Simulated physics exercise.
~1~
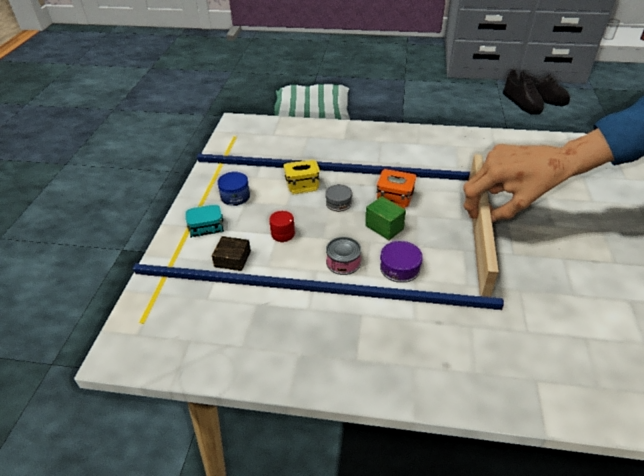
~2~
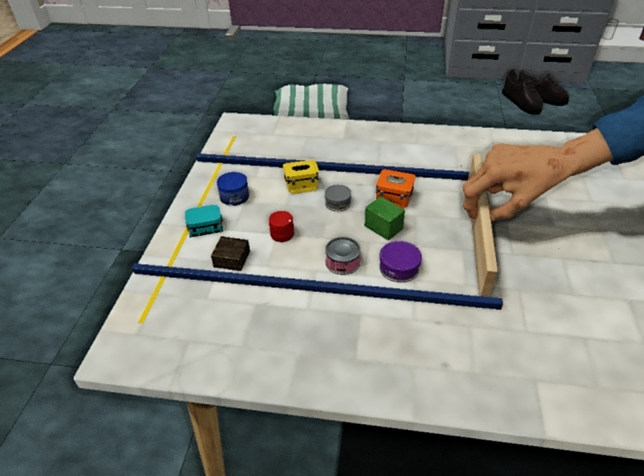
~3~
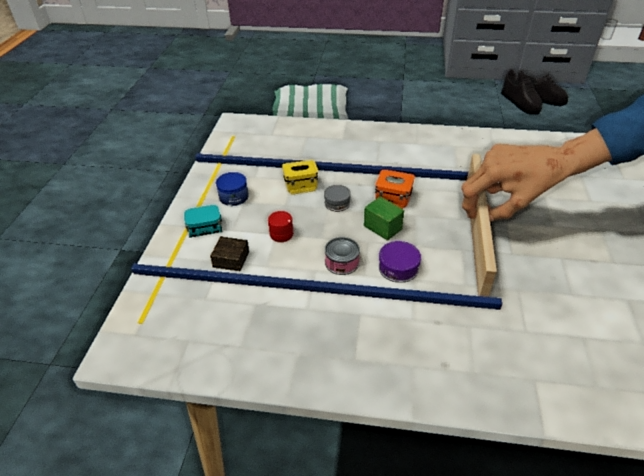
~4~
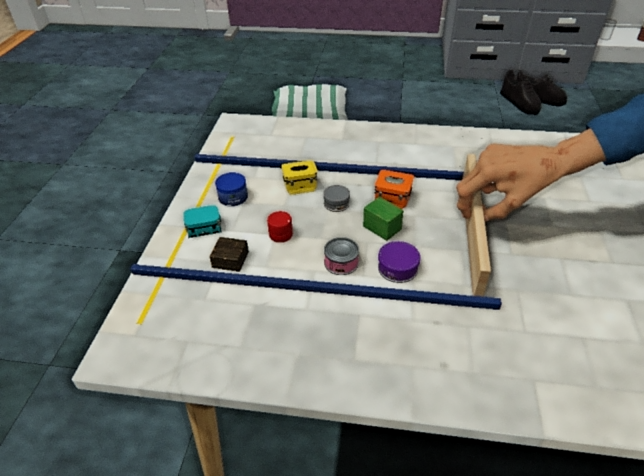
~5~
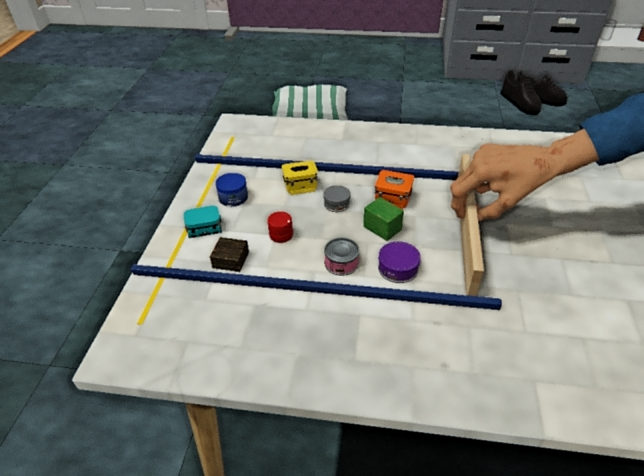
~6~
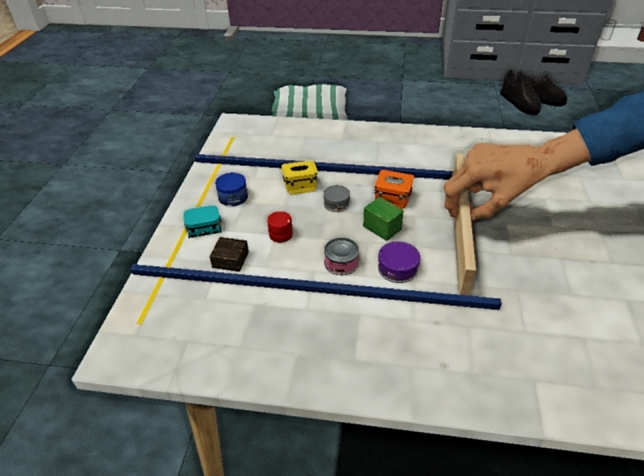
A hand in a blue sleeve grips an upright wooden board at the right of a pale tiled table, seen from above at an angle in a room with a dark floor. Between two dark blue rails sit ten small objects, turquoise, blue and black ones near a yellow line at left, orange, green and purple nearer the board. The hand slides the board slightly left, while the objects and view stay practically still.
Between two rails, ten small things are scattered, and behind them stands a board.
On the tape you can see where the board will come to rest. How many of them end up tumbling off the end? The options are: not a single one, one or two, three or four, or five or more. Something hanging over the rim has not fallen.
My answer: Five or more.
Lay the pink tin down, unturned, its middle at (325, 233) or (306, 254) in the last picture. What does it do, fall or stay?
Well, the pink tin stays aboard in the first case and is gone in the second.
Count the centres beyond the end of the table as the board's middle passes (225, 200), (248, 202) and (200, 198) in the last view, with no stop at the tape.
In order: 1, 0, 6.
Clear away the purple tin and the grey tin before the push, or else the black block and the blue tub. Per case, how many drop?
First try 4, second try 4.
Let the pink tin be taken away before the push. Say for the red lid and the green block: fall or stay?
Well, the red lid is still there while the green block is still there.
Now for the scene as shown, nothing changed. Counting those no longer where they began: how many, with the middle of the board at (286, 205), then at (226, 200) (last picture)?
The counts are 9 and 10.
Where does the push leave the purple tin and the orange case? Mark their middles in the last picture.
Going in order: First (157, 241), then (192, 176).
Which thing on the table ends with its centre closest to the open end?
The red lid ends nearest.
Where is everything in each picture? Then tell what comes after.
Turquoise case (205, 221); blue tub (234, 189); black block (232, 253); board (481, 220); tape (198, 211), in the first frame.
Blue tub (233, 189); yellow case (301, 177), in the second frame.
Black block (230, 254); orange case (394, 189), in the third frame.
Turquoise case (203, 222); purple tin (399, 262), in the fourth frame.
Blue tub (232, 190); board (468, 219), in the fifth frame.
Turquoise case (203, 222); blue tub (232, 189); black block (230, 254); board (462, 219); tape (195, 212), in the sixth frame.
Early on, none off yet; turquoise case at rest near (203, 222); blue tub at rest near (232, 189); black block at rest near (230, 254).
A while later, none off yet; turquoise case at rest near (202, 221); blue tub travelled about its own width near (205, 188); black block travelled well along near (180, 252).
Finally, the number that fall off is five or more; lost, pink tin, grey tin, yellow case, black block, blue tub and turquoise case.
